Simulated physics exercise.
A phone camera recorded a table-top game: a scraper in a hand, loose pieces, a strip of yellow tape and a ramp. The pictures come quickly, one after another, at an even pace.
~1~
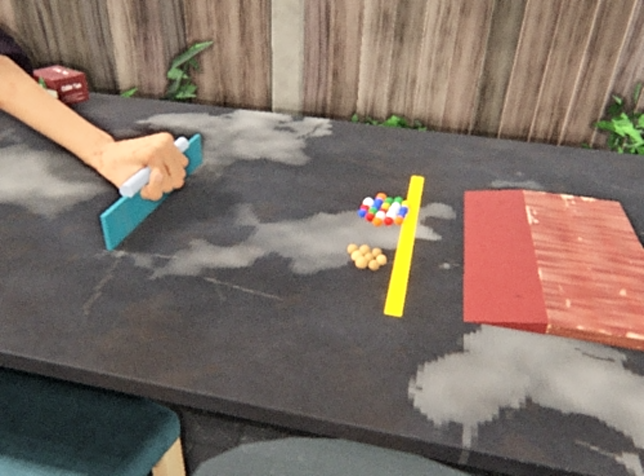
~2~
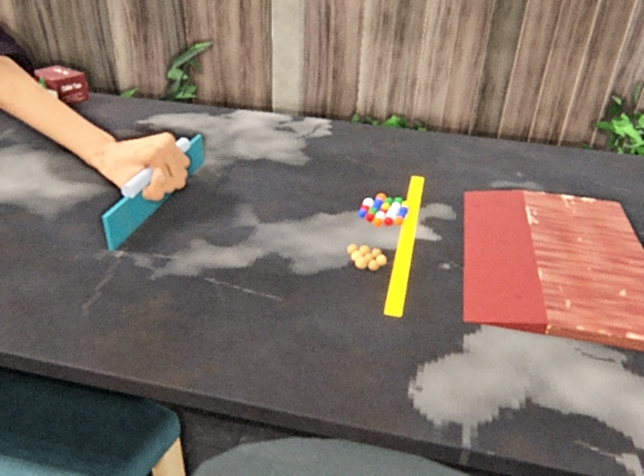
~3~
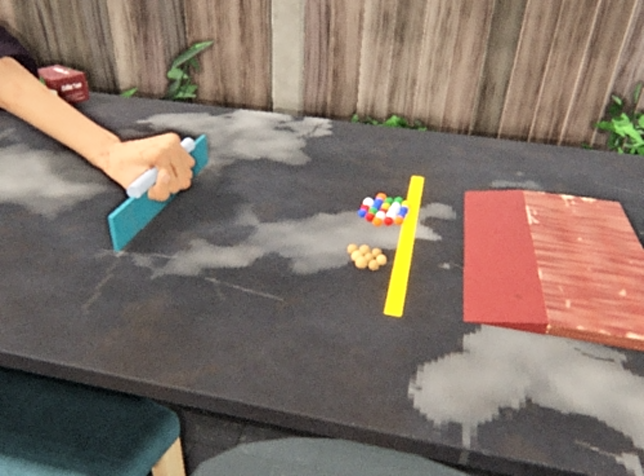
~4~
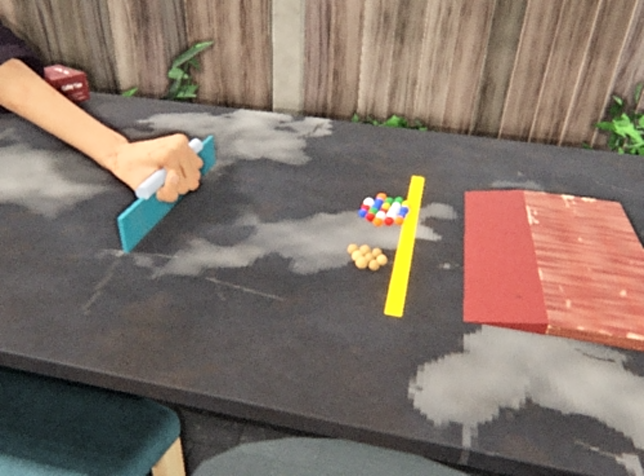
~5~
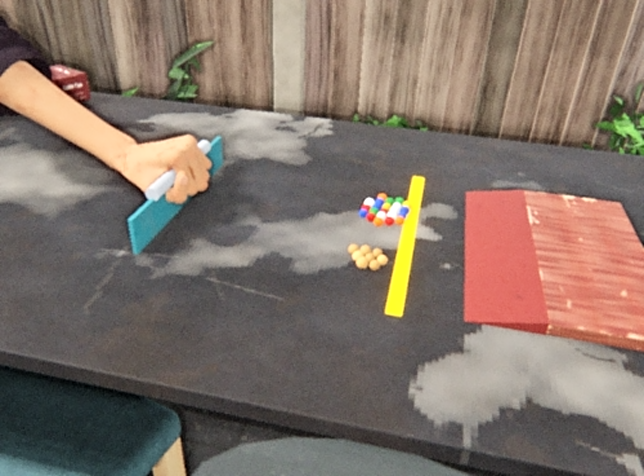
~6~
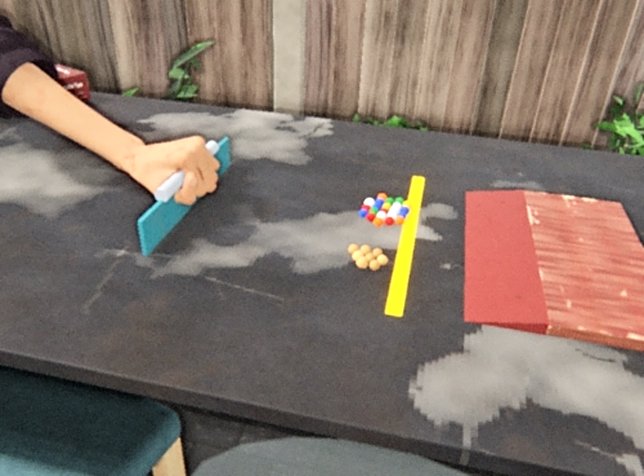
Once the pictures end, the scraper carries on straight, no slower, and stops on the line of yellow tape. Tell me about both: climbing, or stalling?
Front lot: Not up. Back lot: Not up.
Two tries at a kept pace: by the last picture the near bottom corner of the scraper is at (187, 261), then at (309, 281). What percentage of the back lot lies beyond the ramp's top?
Around 0 per cent first, then around 100 per cent.
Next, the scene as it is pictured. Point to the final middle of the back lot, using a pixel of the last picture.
The centre settles at about (449, 221).
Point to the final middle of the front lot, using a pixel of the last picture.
About (431, 272).
Then, 0.77 s after the last picture, scraper still moving, near (303, 189); front lot all short of the ramp; back lot all short of the ramp.
Then, 1.56 s after the last picture, scraper stopped at the yellow tape; front lot all short of the ramp; back lot all short of the ramp.
Then, 1.84 s after the last picture, scraper stopped at the yellow tape; front lot about a third on the ramp, about two thirds short of the ramp; back lot about a quarter on the ramp, most short of the ramp.
By the end, scraper stopped at the yellow tape; front lot none past the top, all short of the ramp; back lot none past the top, all short of the ramp.
